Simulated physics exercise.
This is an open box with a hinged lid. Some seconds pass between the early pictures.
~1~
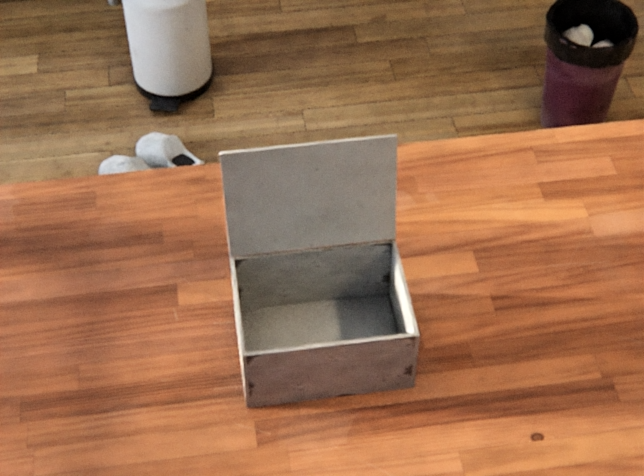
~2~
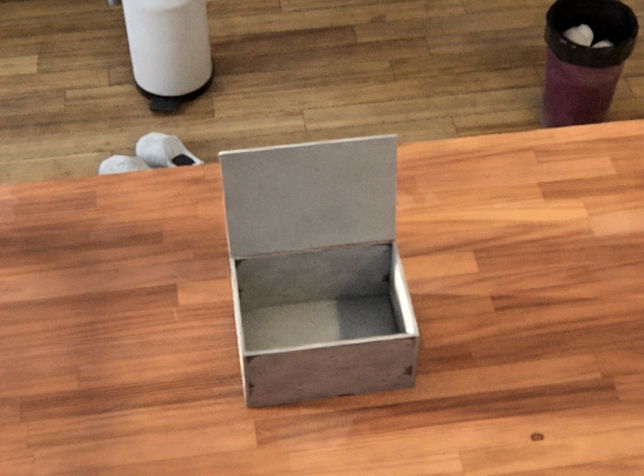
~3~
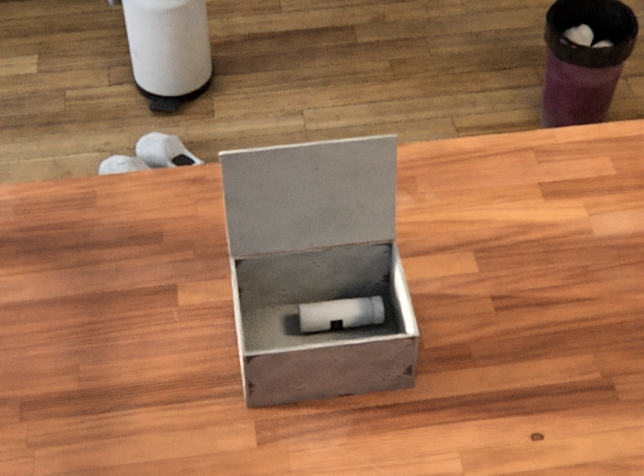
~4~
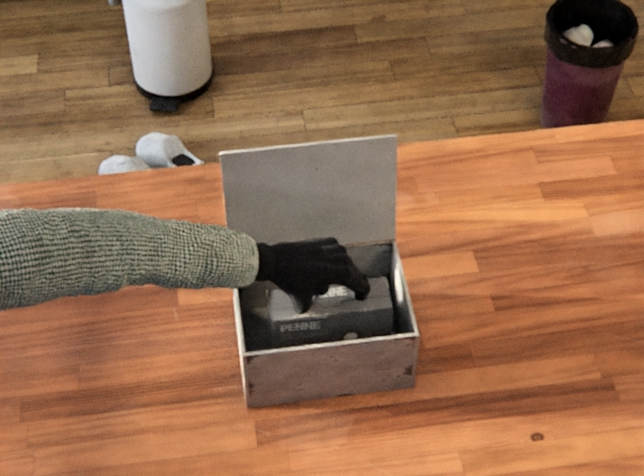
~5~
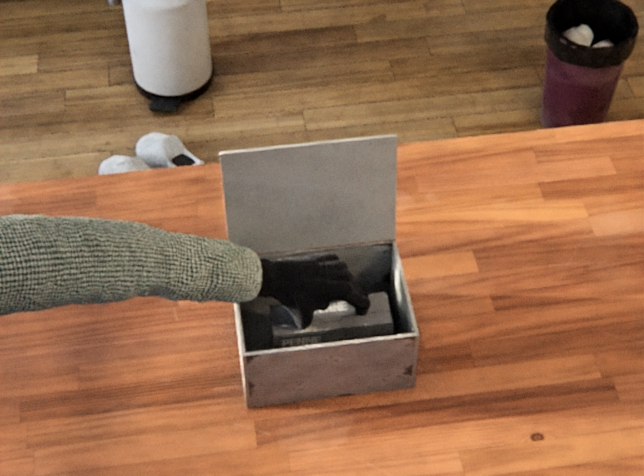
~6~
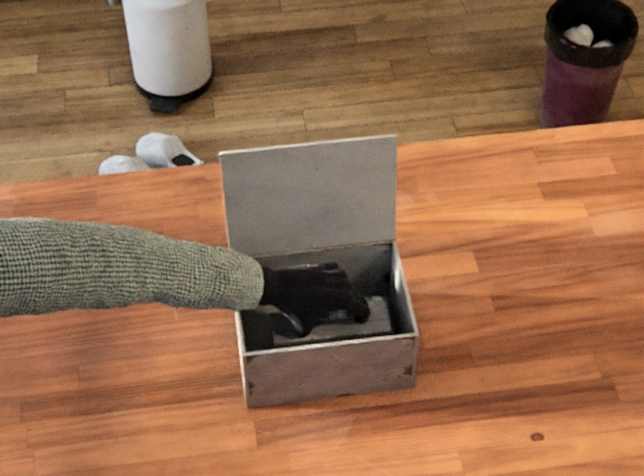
On a wooden tabletop, an open grey box sat empty, then a white shaker lay inside it; afterwards a black-gloved hand in a knitted sleeve reached in from the left and lowered a grey carton into it.
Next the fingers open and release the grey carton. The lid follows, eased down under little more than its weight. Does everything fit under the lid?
As it turns out, it sits on the rim.
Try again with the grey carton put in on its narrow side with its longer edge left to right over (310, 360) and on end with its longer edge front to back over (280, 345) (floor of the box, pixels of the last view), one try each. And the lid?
First, it shuts flat; second, it is held up.
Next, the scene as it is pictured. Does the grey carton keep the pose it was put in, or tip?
The grey carton stays as placed.
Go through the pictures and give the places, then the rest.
In the first picture, the last thing is not in view yet.
In the second picture, the last thing is not in view yet.
In the third picture, the last thing is not in view yet; white shaker (341, 314).
The fourth picture shows still above its spot; grey carton (330, 316).
The fifth picture shows still above its spot; grey carton (330, 331).
The sixth picture shows put in, still held.
Then, 1.30 s after the last picture, lid 82° above the rim.
Then, 1.70 s after the last picture, lid 45° above the rim.
Then, 1.90 s after the last picture, lid 16° above the rim.
At rest, lid shut; both in place. Seen from the same camera at the end, grey carton near (330, 339).
